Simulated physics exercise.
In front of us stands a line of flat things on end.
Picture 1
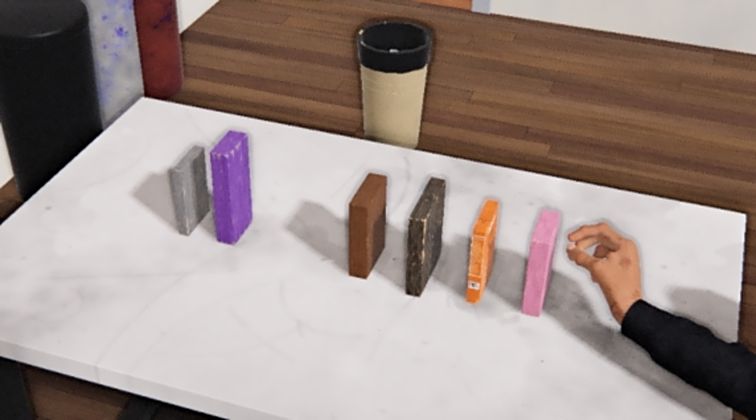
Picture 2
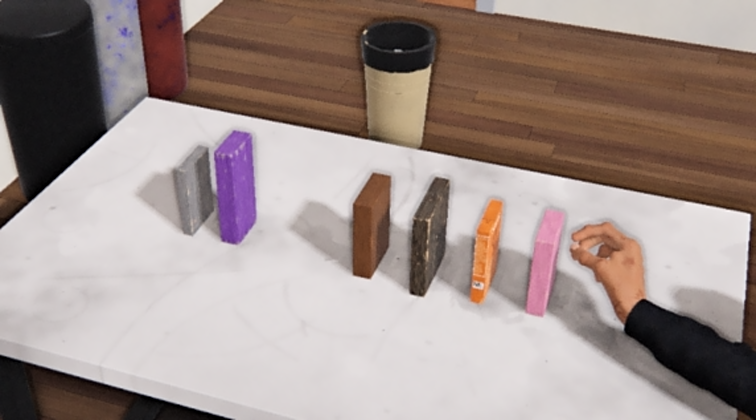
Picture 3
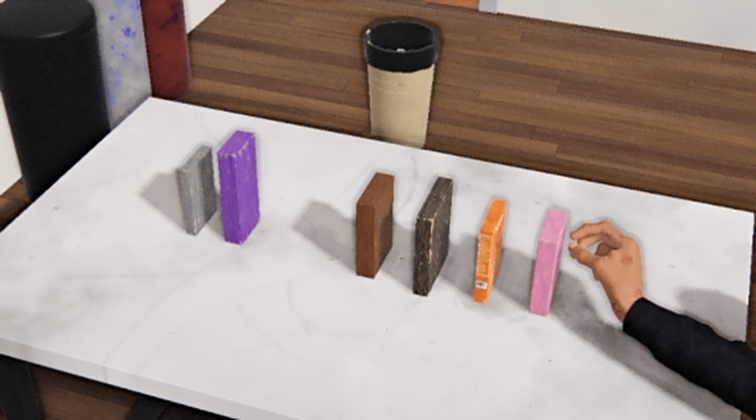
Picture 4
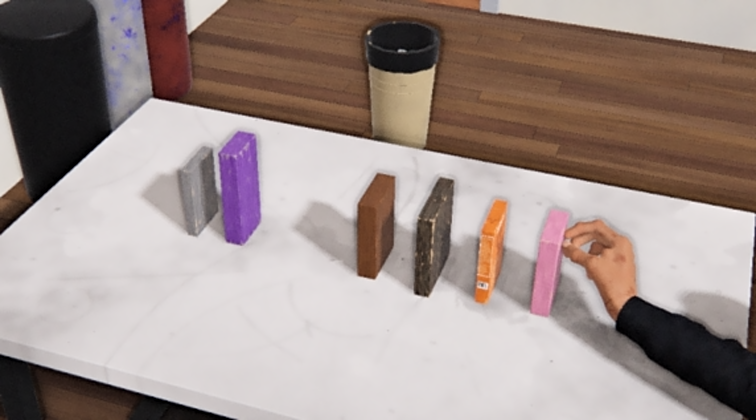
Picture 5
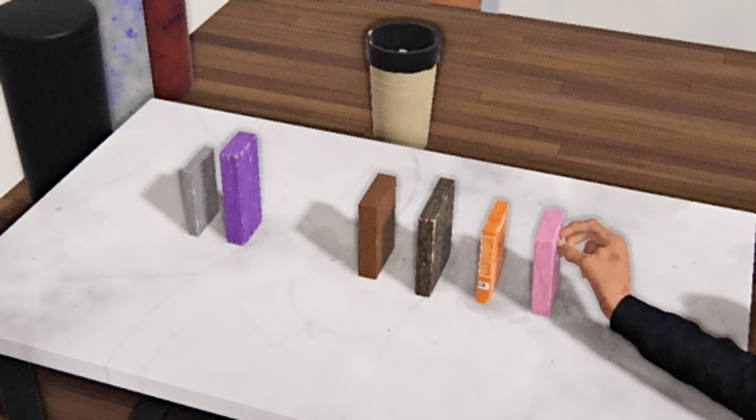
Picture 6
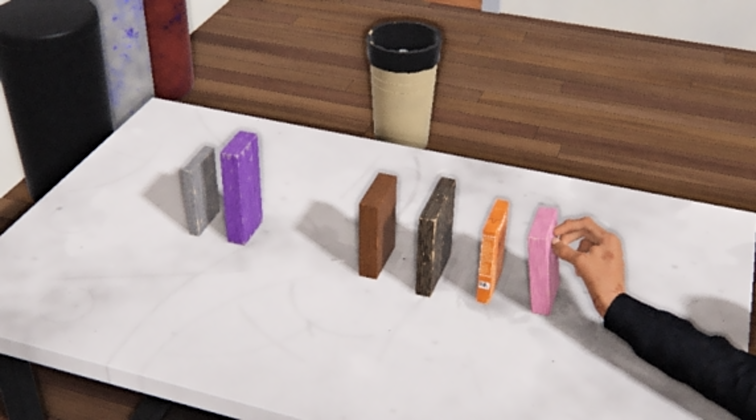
A hand in a dark sleeve hovered at the right of a row of six upright blocks on a white table, then moved left and pushed the pink one, which leaned slightly toward the orange one.
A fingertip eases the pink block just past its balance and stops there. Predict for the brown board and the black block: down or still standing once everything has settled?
Once it settles - brown board: Down, black block: Down.
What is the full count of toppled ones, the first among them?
That makes 4 altogether.
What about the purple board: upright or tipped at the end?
The purple board remains standing.
Then, 0.40 s after the last picture, pink block 55° over; black block tipped 8° from how it was near (429, 235); orange packet tipped 34° from how it was.
Then, 0.60 s after the last picture, pink block 70° over; black block tipped 46° from how it was near (399, 236); brown board tipped 23° from how it was near (360, 222); orange packet tipped 62° from how it was.
Then, 0.70 s after the last picture, pink block 75° over; black block tipped 70° from how it was near (385, 245); brown board tipped 70° from how it was near (331, 232); orange packet tipped 73° from how it was.
At rest, tipped over on the table, black block, brown board and orange packet; purple board in place. Seen from the same camera at the end, brown board near (321, 242), black block near (377, 243).
